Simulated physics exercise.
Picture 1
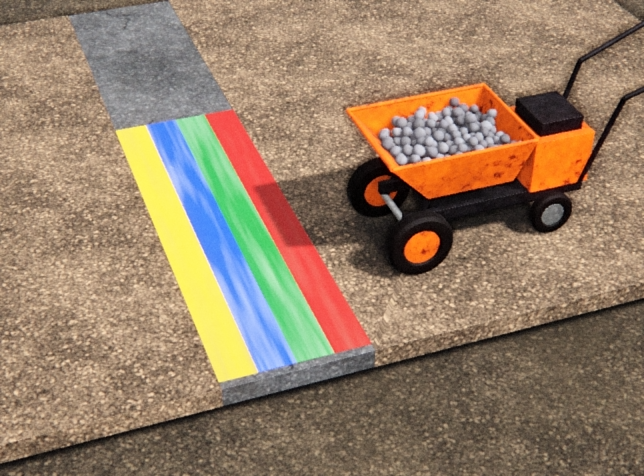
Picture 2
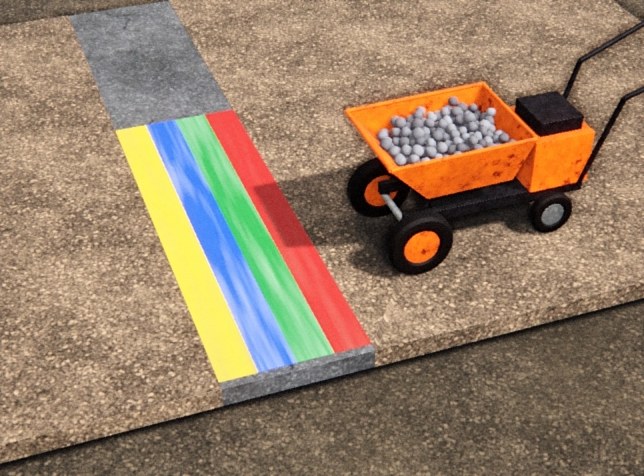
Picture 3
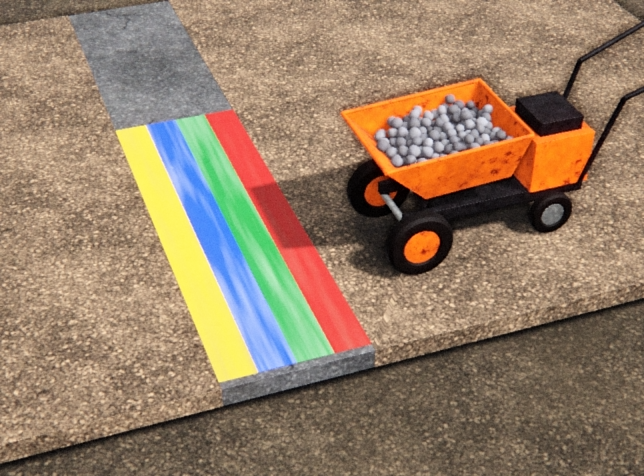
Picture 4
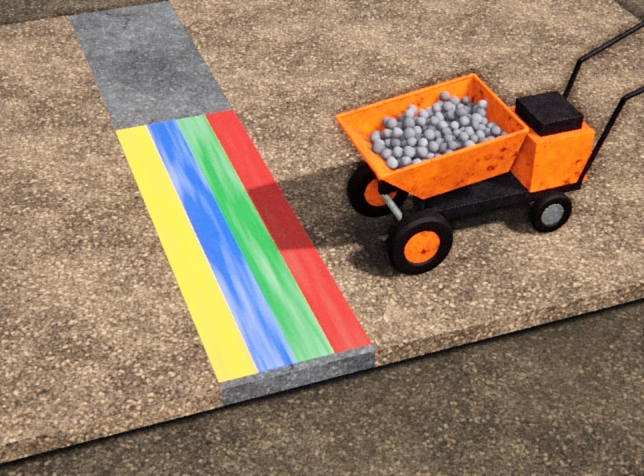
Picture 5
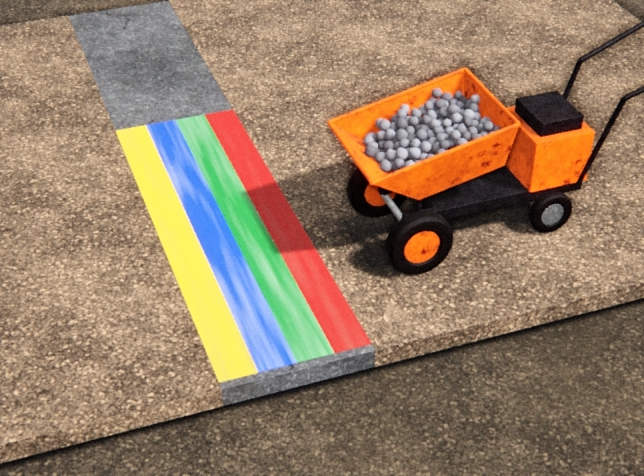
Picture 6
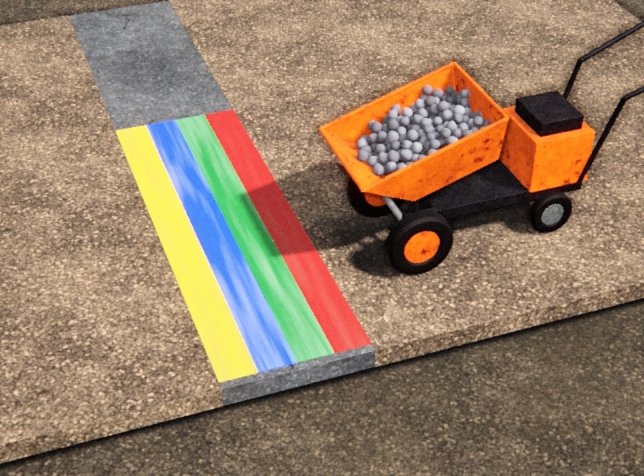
The clip opens on an orange motor barrow, its level skip heaped with round grey cobbles, standing right of yellow, blue, green and red bands on the ground. The skip tips gradually toward the bands, its left lip lowering and its rear rising, while the wheels stay still and the cobbles remain inside.
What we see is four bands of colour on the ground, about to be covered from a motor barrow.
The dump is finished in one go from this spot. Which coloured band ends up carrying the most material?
The green band.
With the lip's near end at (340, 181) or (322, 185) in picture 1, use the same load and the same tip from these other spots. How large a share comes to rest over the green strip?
0 % and 0 %.
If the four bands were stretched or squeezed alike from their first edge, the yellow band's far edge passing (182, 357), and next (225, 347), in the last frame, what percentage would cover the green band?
Shares: Near 40 %; near 30 %.
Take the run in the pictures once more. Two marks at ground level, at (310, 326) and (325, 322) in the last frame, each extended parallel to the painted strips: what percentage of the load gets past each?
Around 70 per cent for the first, around 80 per cent for the second.
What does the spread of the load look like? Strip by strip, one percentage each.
Red: About 15; green: About 35; blue: About 25; yellow: About 15.
Just after the last frame, skip tipped steeply; every one in the skip.
A moment on, skip tipped right over; roughly half in the skip; about a tenth over the red strip; roughly a third over the green strip; about a tenth over the blue strip; just a few falling.
Further on, skip tipped right over; about a tenth in the skip; about a tenth over the red strip; roughly a third over the green strip; roughly a quarter over the blue strip; about a tenth over the yellow strip; about a tenth off the paint.
When it is over, skip tipped right over; about a tenth in the skip; about a tenth over the red strip; roughly a third over the green strip; roughly a quarter over the blue strip; about a tenth over the yellow strip; about a tenth off the paint.
